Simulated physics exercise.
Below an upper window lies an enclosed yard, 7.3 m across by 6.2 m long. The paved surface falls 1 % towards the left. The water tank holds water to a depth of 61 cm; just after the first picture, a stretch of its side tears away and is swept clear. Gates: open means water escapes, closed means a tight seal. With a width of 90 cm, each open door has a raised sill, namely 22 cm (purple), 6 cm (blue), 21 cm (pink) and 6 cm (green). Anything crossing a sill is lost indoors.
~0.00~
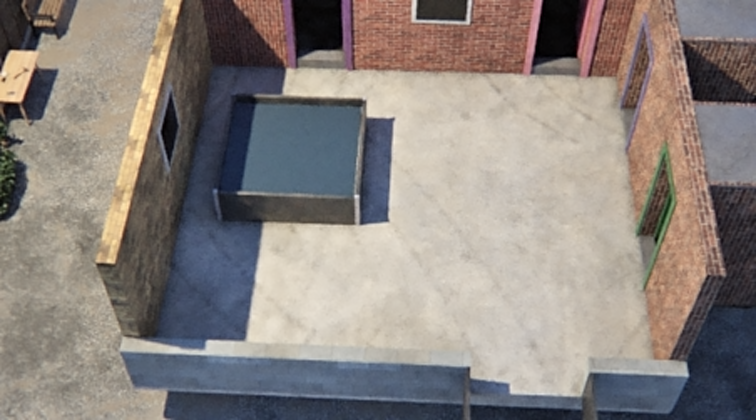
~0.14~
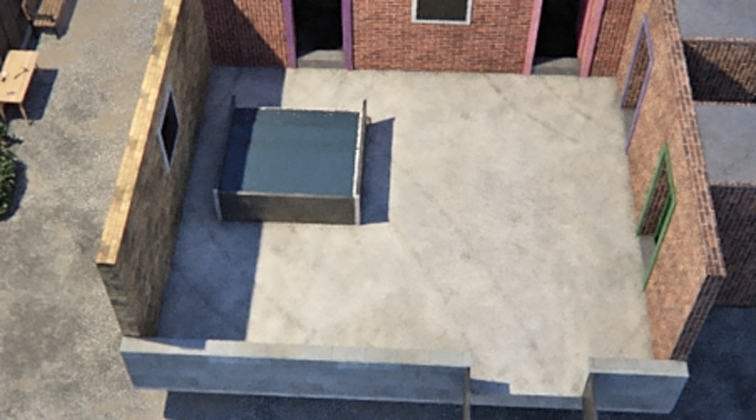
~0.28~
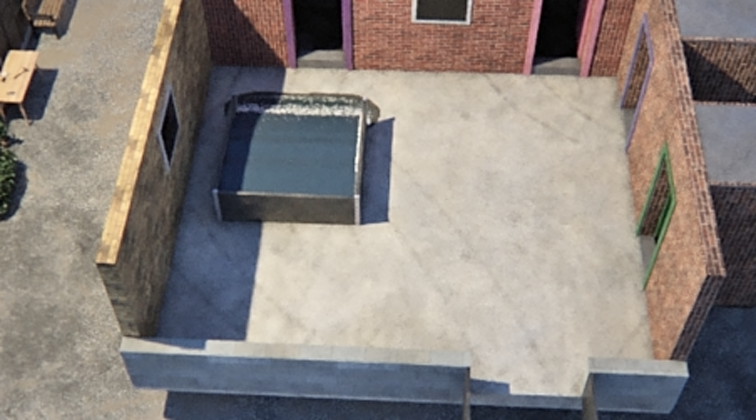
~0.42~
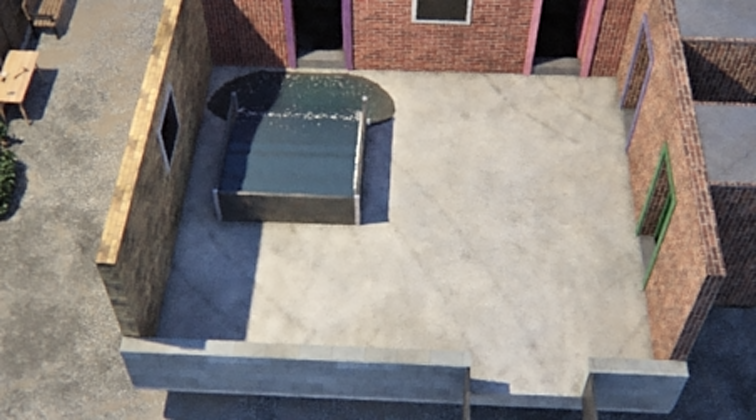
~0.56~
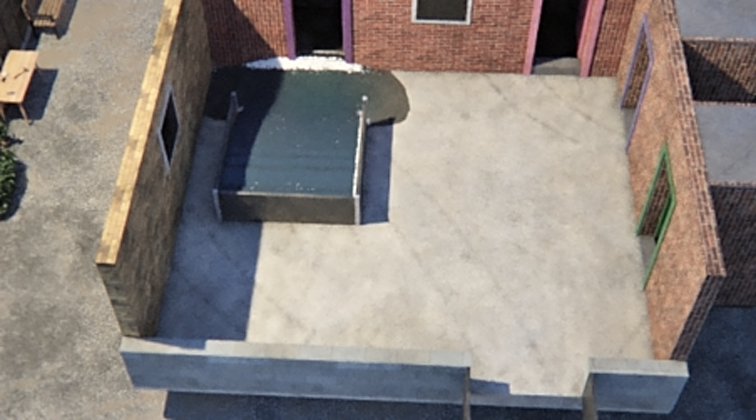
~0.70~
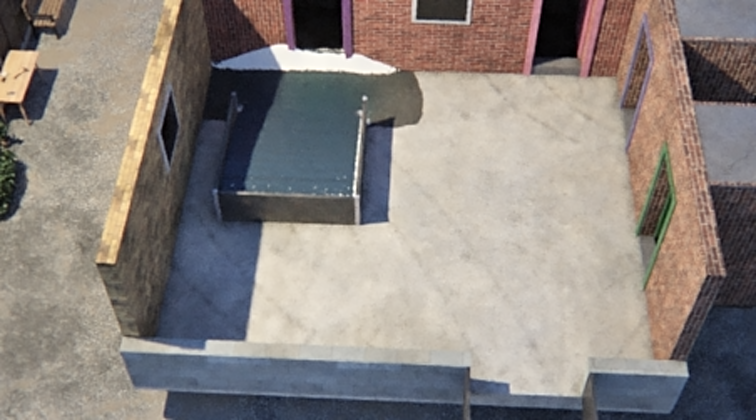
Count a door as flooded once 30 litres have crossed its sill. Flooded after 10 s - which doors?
Purple door: Beyond the set amount; blue door: Beyond the set amount; pink door: Short of the set amount; green door: Short of the set amount.
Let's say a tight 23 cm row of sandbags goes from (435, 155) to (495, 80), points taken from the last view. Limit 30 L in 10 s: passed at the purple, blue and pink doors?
Note - purple: Limit exceeded; blue: Limit held; pink: Limit held.
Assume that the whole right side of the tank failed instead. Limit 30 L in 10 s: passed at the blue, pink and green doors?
Here's how it goes: Blue exceeds it, pink falls short, green exceeds it.
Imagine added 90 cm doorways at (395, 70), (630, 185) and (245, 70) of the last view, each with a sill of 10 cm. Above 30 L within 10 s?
Door 1: Higher; door 2: Lower; door 3: Higher.
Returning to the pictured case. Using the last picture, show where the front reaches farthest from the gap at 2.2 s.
About (572, 78) in the last view.
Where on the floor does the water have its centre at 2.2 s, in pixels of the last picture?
Roughly (304, 119).
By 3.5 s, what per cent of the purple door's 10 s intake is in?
Estimate: Around 100 per cent.
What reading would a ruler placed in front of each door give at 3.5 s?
Depths in cm: Purple 20, blue 15, pink 5, green 0.
After 1.4 s water covers 15 % of the floor and is deepest (49 cm) near (213, 68); purple door 43 cm at the sill, 71 L in, blue door not reached, pink door not reached, green door not reached.
After 2.2 s water covers 25 % of the floor and is deepest (45 cm) near (213, 68); purple door 36 cm at the sill, 159 L in, blue door not reached, pink door 4 cm at the sill, 0 L in, green door not reached.
After 3.5 s water covers 50 % of the floor and is deepest (32 cm) near (151, 364); purple door 20 cm at the sill, 200 L in, blue door 15 cm at the sill, 11 L in, pink door 5 cm at the sill, 0 L in, green door not reached.
After 6.0 s water covers 80 % of the floor and is deepest (15 cm) near (151, 364); purple door 10 cm at the sill, 202 L in, blue door 10 cm at the sill, 68 L in, pink door 6 cm at the sill, 0 L in, green door 6 cm at the sill, 0 L in.
After 10.0 s water covers 100 % of the floor and is deepest (11 cm) near (204, 111); purple door 9 cm at the sill, 202 L in, blue door 3 cm at the sill, 78 L in, pink door 6 cm at the sill, 0 L in, green door 2 cm at the sill, 0 L in.
